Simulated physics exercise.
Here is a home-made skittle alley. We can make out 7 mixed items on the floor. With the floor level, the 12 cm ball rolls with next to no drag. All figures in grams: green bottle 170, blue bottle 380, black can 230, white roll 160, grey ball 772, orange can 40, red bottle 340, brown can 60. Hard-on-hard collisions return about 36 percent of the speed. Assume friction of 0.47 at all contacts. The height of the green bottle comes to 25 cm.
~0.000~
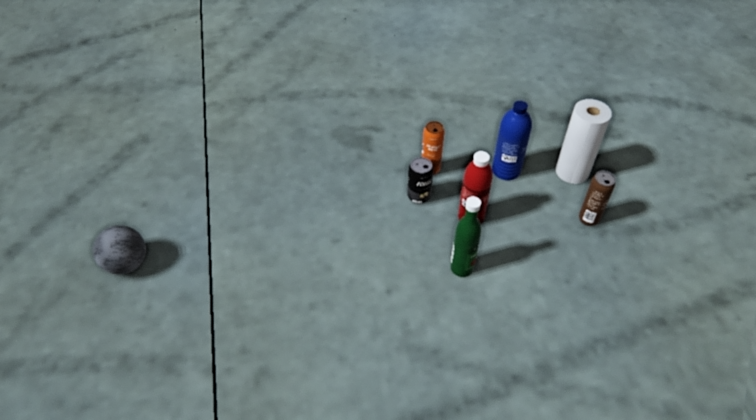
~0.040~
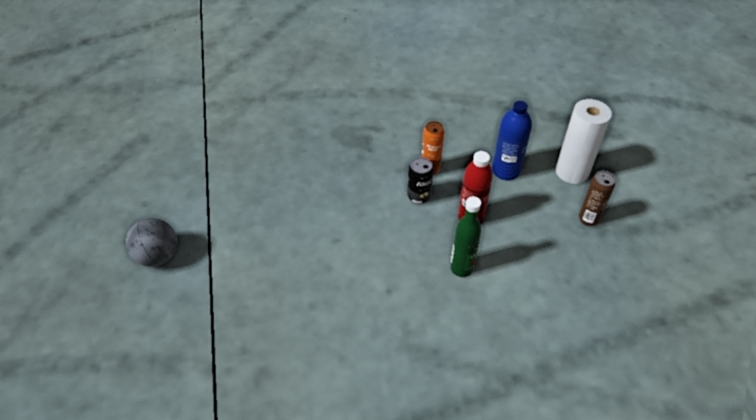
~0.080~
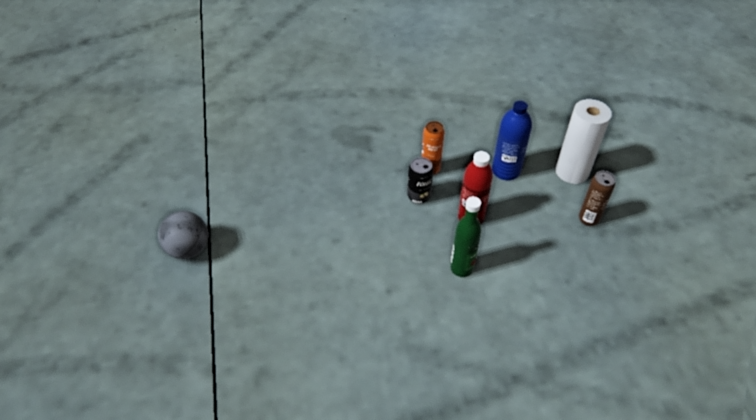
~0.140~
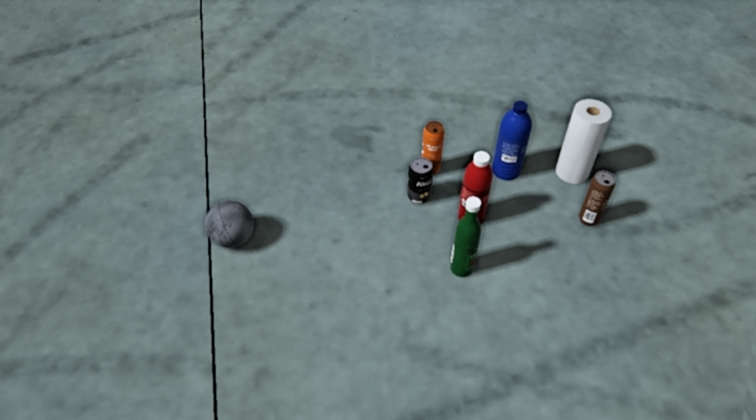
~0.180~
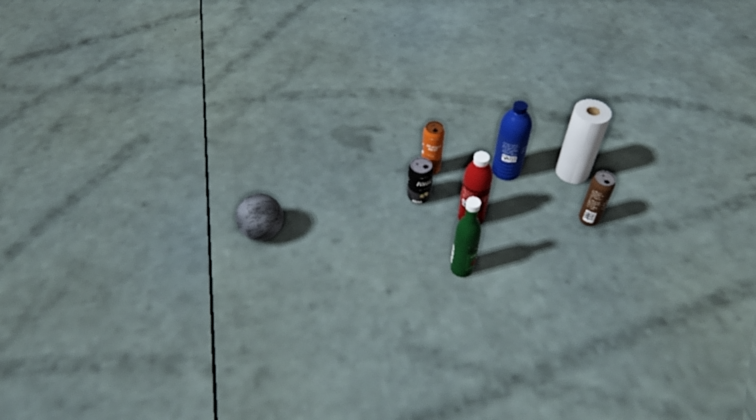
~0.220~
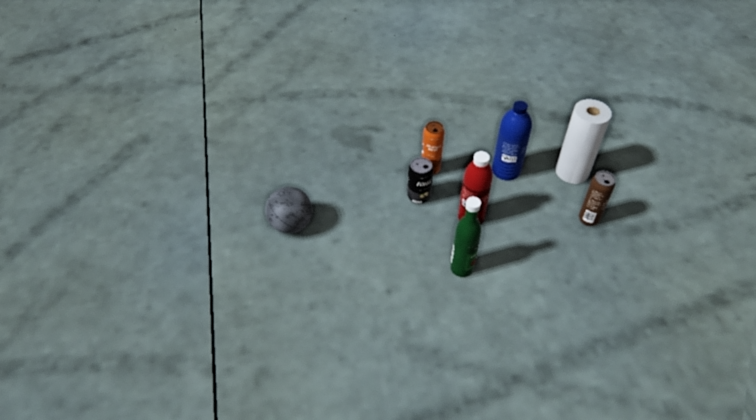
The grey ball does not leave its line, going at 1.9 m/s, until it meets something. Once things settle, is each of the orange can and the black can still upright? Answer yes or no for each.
Orange can: No, black can: No.
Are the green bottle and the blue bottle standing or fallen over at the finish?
The green bottle keeps standing; the blue bottle tips over.
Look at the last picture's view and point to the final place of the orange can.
About (440, 122).
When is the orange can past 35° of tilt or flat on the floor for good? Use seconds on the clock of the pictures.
I'd say around the 0.6 s mark.
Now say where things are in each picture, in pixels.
In the first frame, 0 cm rolled; grey ball (120, 250); orange can (433, 149); black can (420, 181).
In the second frame, 8 cm rolled; grey ball (152, 242); white roll (582, 143).
In the third frame, 15 cm rolled; grey ball (184, 235); brown can (597, 200).
In the fourth frame, 27 cm rolled; grey ball (230, 224); blue bottle (513, 140).
In the fifth frame, 34 cm rolled; grey ball (260, 217); red bottle (476, 189).
In the sixth frame, 42 cm rolled; grey ball (289, 210); orange can (432, 150); black can (420, 181).
After 0.42 s, 74 cm rolled; grey ball near (410, 179); black can leaning 3° near (462, 170).
After 0.62 s, 94 cm rolled; grey ball near (477, 161); black can leaning 67° near (539, 180); orange can leaning 37° near (444, 128); blue bottle leaning 15°.
After 0.82 s, 106 cm rolled; grey ball near (516, 153); black can on its side near (556, 189); orange can on its side near (449, 124); blue bottle leaning 10°.
After 1.12 s, 111 cm rolled; grey ball near (537, 156); black can on its side near (556, 191); orange can on its side near (447, 124); blue bottle on its side.
At rest (4.0 s), tipped over on the floor, blue bottle, black can and orange can; the other 4 in place, give or take 8 cm. Seen from the same camera at the end, orange can near (441, 122), black can near (556, 197).
